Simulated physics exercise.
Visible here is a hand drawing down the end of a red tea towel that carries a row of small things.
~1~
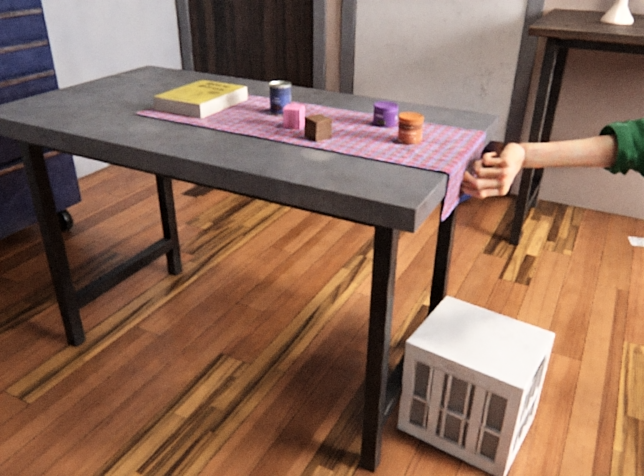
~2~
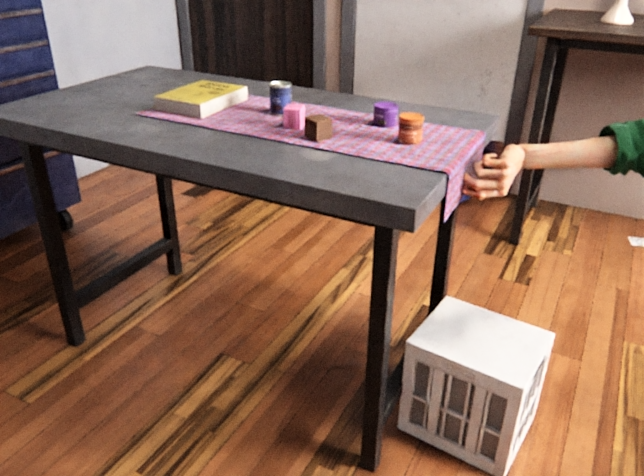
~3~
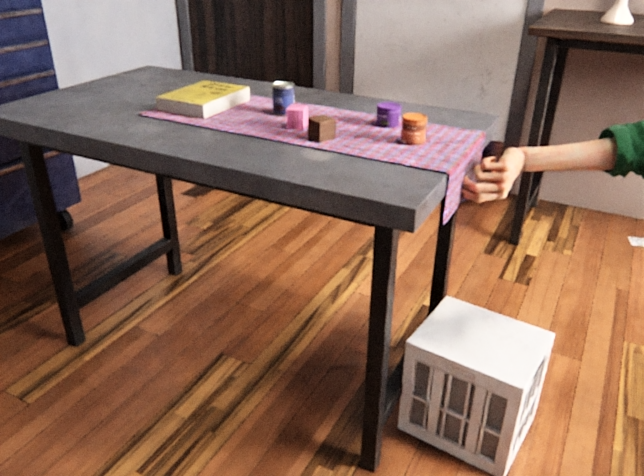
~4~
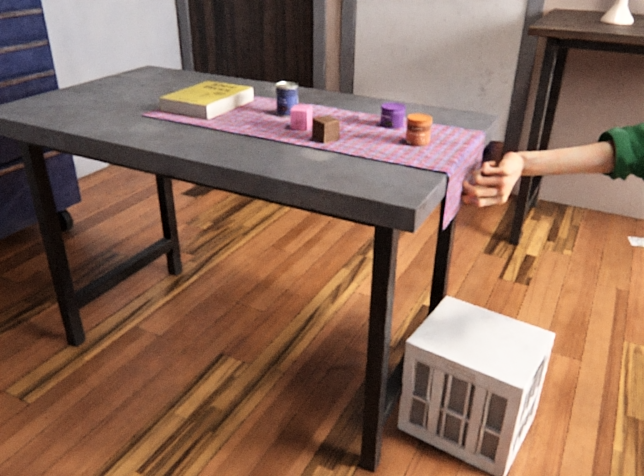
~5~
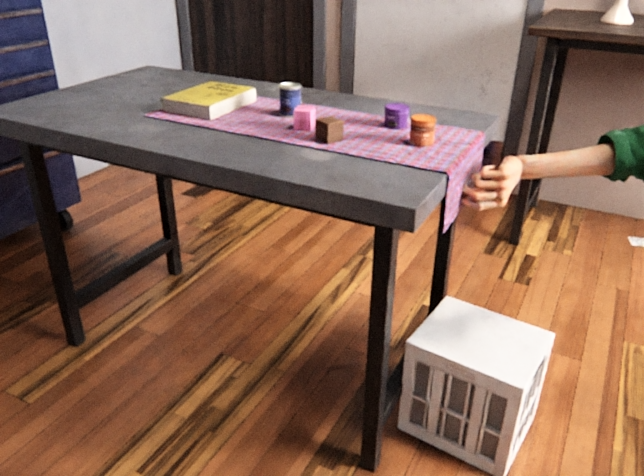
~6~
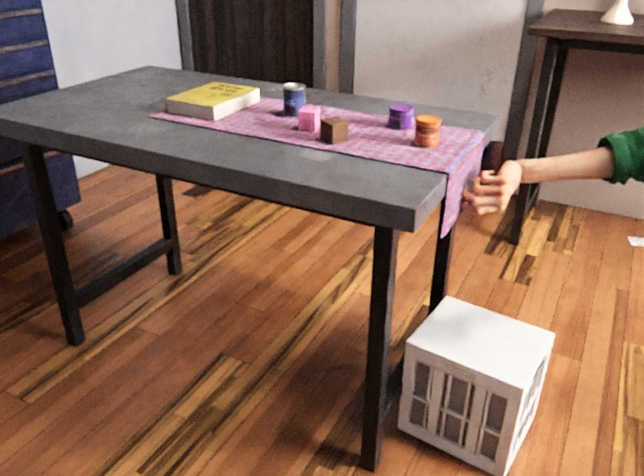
A hand slowly draws a reddish cloth and its small objects slightly rightward along a table.
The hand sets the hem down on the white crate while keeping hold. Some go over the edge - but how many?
Yeah well, the pull sends off three pieces and stops there.
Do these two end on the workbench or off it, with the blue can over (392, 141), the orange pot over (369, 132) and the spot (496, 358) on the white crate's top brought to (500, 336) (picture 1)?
Blue can: Off. Orange pot: Off.
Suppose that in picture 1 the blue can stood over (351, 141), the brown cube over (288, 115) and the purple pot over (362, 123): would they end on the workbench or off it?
Blue can dropped, brown cube kept, purple pot dropped.
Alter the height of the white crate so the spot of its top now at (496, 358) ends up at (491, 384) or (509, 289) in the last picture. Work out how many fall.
The count comes out 4 and 1.
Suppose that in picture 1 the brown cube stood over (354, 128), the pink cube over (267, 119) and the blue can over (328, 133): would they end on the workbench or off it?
Result - the brown cube comes off, the pink cube stays put, and the blue can comes off.
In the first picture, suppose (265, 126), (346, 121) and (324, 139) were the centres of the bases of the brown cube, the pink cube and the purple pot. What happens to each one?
Brown cube stays, pink cube gone, purple pot gone.
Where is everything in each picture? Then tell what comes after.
In the first picture, hem (442, 222); orange pot (411, 116); purple pot (386, 105); brown cube (318, 118); pink cube (294, 107); blue can (280, 84); top of the crate (496, 358).
In the second picture, hem (444, 223); orange pot (412, 116).
In the third picture, hem (442, 226); purple pot (389, 105).
In the fourth picture, hem (442, 231); brown cube (326, 119); top of the crate (496, 358).
In the fifth picture, hem (442, 235); pink cube (304, 108).
In the sixth picture, hem (440, 239); orange pot (429, 118); purple pot (402, 107); brown cube (334, 120); pink cube (309, 109); blue can (294, 86).
Early on, hem near (456, 270); orange pot gone.
Midway, hem on the crate; orange pot, purple pot and brown cube gone.
Finally, hem on the crate; orange pot, purple pot and brown cube gone. It carries off three.
